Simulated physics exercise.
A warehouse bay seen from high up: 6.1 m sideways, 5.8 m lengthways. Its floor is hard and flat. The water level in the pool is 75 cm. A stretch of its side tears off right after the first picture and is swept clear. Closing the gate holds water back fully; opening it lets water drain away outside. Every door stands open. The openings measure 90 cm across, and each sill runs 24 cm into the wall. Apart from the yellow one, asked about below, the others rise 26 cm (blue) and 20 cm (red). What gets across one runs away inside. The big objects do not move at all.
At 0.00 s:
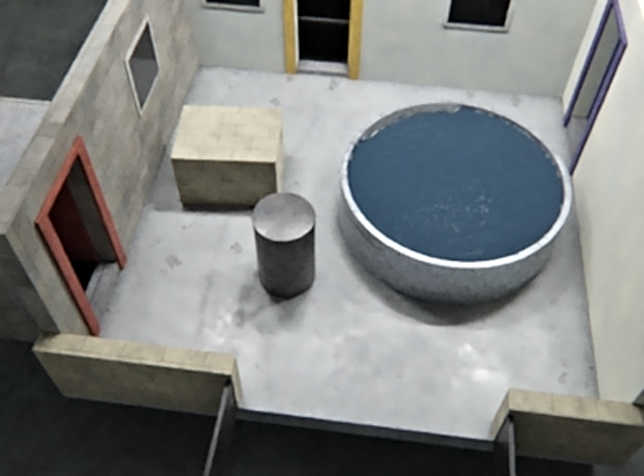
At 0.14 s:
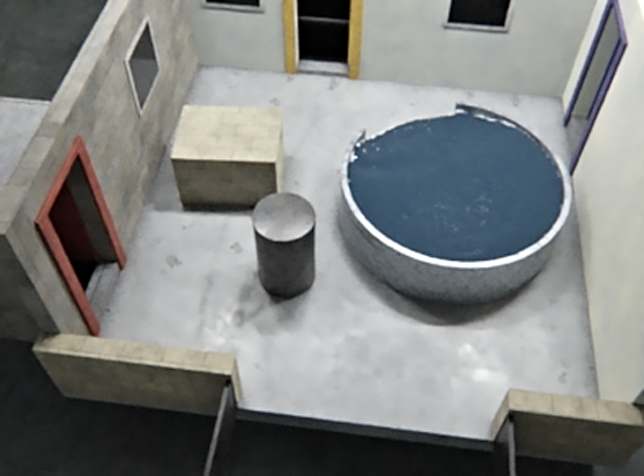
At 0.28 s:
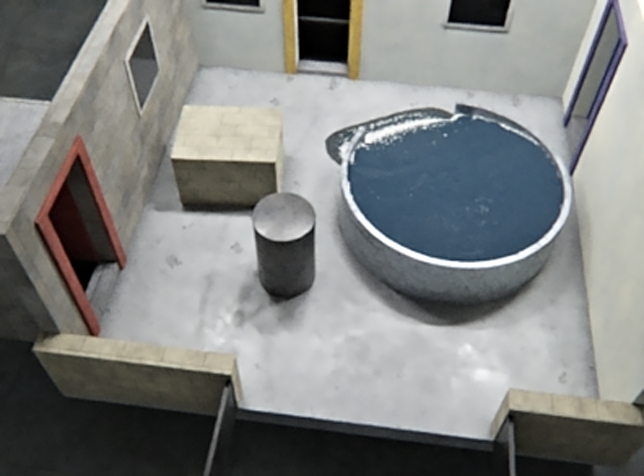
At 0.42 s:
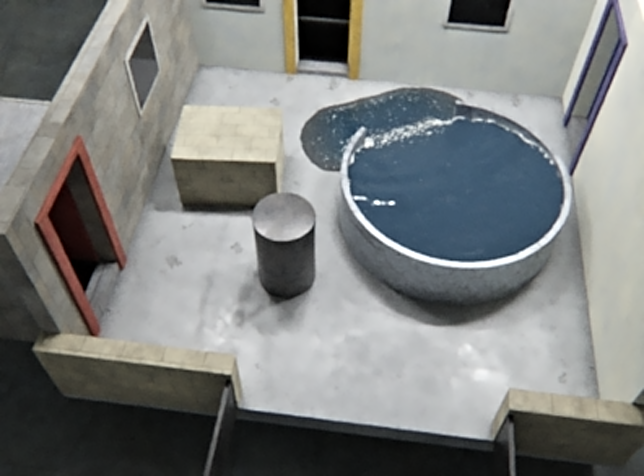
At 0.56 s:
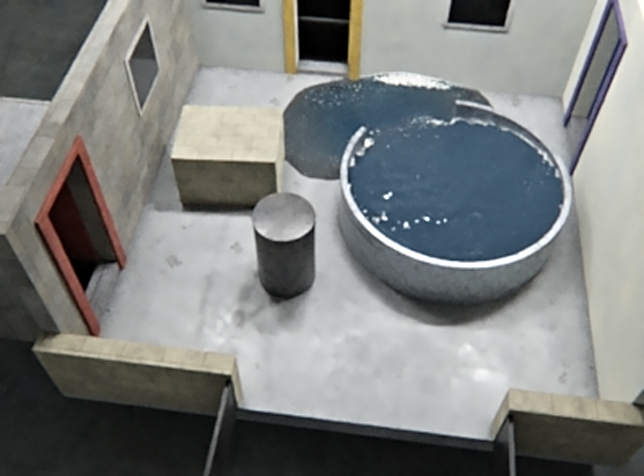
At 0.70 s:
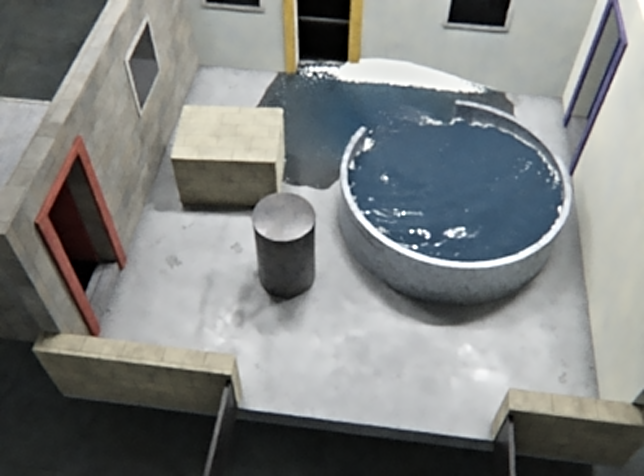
Water pours through a gap torn in the far side of a round pool and spreads across the pale floor, passing behind a box-shaped block and reaching the yellow-framed door, while the block and dark cylinder stay still.
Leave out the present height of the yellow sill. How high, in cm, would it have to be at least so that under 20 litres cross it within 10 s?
I would say at least 34 cm.
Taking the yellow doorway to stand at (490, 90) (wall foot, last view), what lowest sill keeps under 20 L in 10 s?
About 15 cm.
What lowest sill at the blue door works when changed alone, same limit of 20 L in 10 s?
For blue, a step near 17 cm.
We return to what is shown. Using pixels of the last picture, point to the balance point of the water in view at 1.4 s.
The water is centred near (419, 180).
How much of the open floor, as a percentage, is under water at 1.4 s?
I'd estimate about 30 percent.
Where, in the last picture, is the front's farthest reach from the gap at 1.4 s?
(200, 65).
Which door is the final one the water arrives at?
It's the red one.
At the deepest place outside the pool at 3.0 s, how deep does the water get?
I'd put it near 48 cm.
After 1.4 s water covers 30 % of the floor, deepest (54 cm) near (389, 90); 31 cm at the yellow door, 70 litres in over its 10 cm sill.
After 3.0 s water covers 50 % of the floor, deepest (48 cm) near (210, 66); 25 cm at the yellow door, 257 litres in over its 10 cm sill.
After 10.0 s water covers 100 % of the floor, deepest (20 cm) near (526, 174); 12 cm at the yellow door, 473 litres in over its 10 cm sill.
At the yellow door as built, the water arrived by 0.7 s and peaked near 31 cm at 1.8 s.
Run again over the same 10 s with other heights there, 47 litres in over 29.5 cm, 3 litres over 40 cm. The limit of 20 litres is kept from about 34 cm up.
